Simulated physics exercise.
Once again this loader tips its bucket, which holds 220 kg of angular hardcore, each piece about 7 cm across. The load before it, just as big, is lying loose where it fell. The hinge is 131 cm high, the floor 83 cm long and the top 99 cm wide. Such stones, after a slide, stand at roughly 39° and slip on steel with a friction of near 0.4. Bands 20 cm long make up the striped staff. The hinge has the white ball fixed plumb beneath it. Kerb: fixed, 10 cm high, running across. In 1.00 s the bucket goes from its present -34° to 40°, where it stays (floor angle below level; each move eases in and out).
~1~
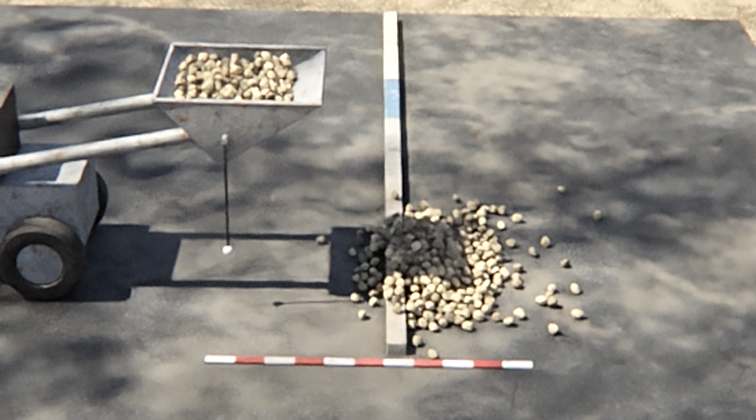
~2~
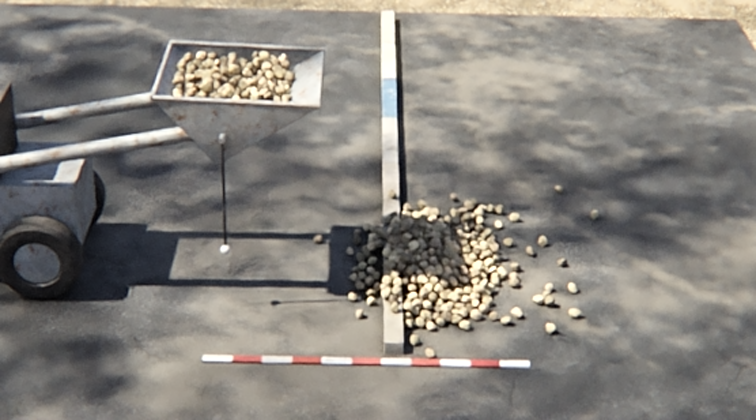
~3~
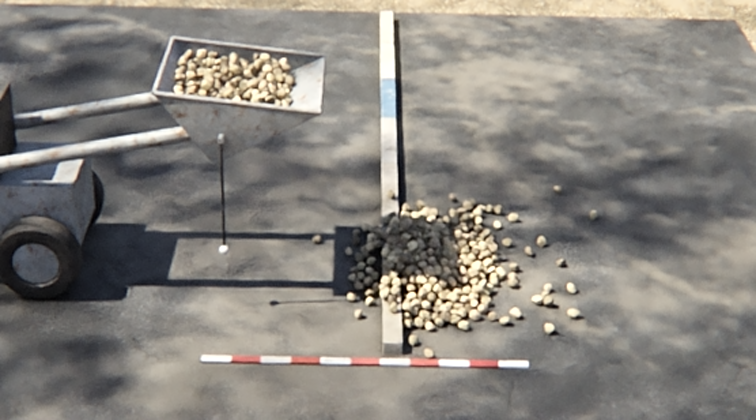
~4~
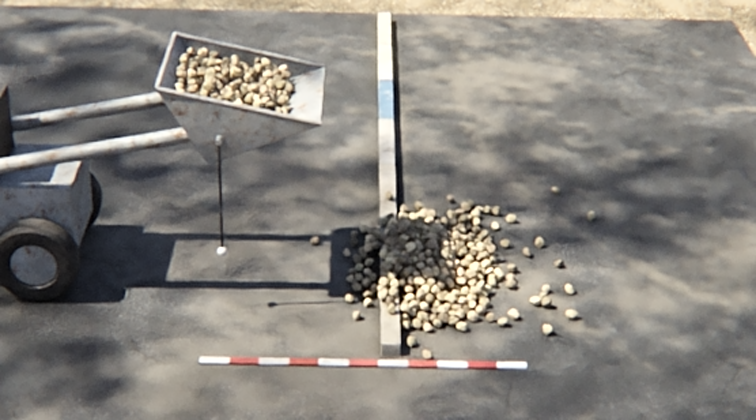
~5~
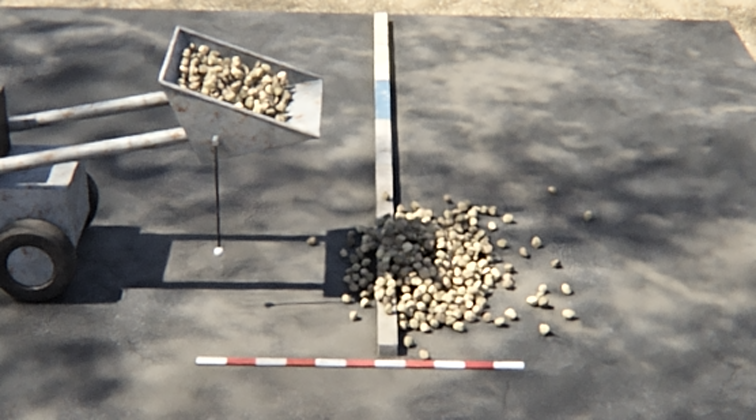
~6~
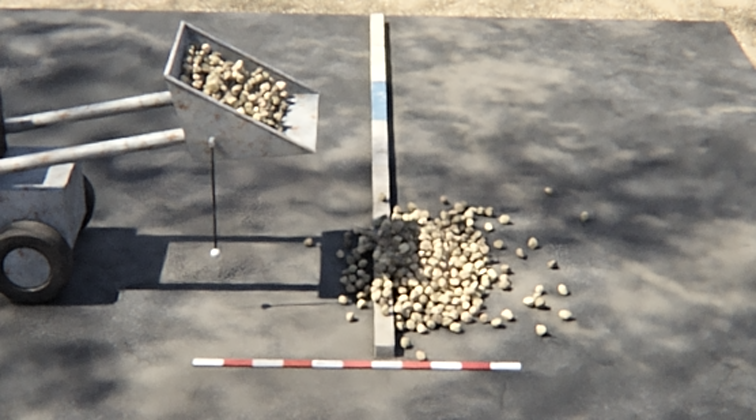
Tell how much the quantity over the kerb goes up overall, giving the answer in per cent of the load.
It goes up by roughly 1 per cent.
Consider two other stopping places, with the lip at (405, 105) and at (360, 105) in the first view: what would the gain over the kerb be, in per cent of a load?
Case one about 80 %, case two about 15 %.
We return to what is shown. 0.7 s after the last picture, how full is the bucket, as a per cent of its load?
80 % still inside.
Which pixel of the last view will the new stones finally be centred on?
Centre: Approx. (339, 260).
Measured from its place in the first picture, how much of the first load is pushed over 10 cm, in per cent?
I'd say roughly 0 per cent of them.
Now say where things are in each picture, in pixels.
The first picture shows lip at (321, 105), floor tilted -34°, highest stones at (245, 63). The earlier load is highest near (409, 239), 24 cm above ground level, 15 % on this side of the kerb, 85 % over the kerb.
The second picture shows lip at (320, 106), floor tilted -33°, highest stones at (229, 63).
The third picture shows lip at (321, 113), floor tilted -28°, highest stones at (208, 63).
The fourth picture shows lip at (321, 124), floor tilted -22°, highest stones at (191, 65).
In the fifth picture, the bucket is at -15°, its lip at (319, 137); the top of the load is at (189, 60).
In the sixth picture, the bucket is at -6°, its lip at (315, 152); the top of the load is at (192, 57).
Then, 0.3 s after the last picture the floor is at 28°; in per cent of one load, 100 in the bucket, 15 on this side of the kerb, 85 over the kerb; the foremost stones are at (554, 262).
Then, 0.7 s after the last picture the floor is at 40°; in per cent of one load, 80 in the bucket, 35 on this side of the kerb, 85 over the kerb; the foremost stones are at (554, 262).
Then, 1.0 s after the last picture the floor is at 40°; in per cent of one load, 22 in the bucket, 94 on this side of the kerb, 85 over the kerb; the foremost stones are at (554, 262).
Then, 3.5 s after the last picture the floor is at 40°; in per cent of one load, 0 in the bucket, 115 on this side of the kerb, 85 over the kerb; the foremost stones are at (554, 262). Net gain over the kerb, 1.
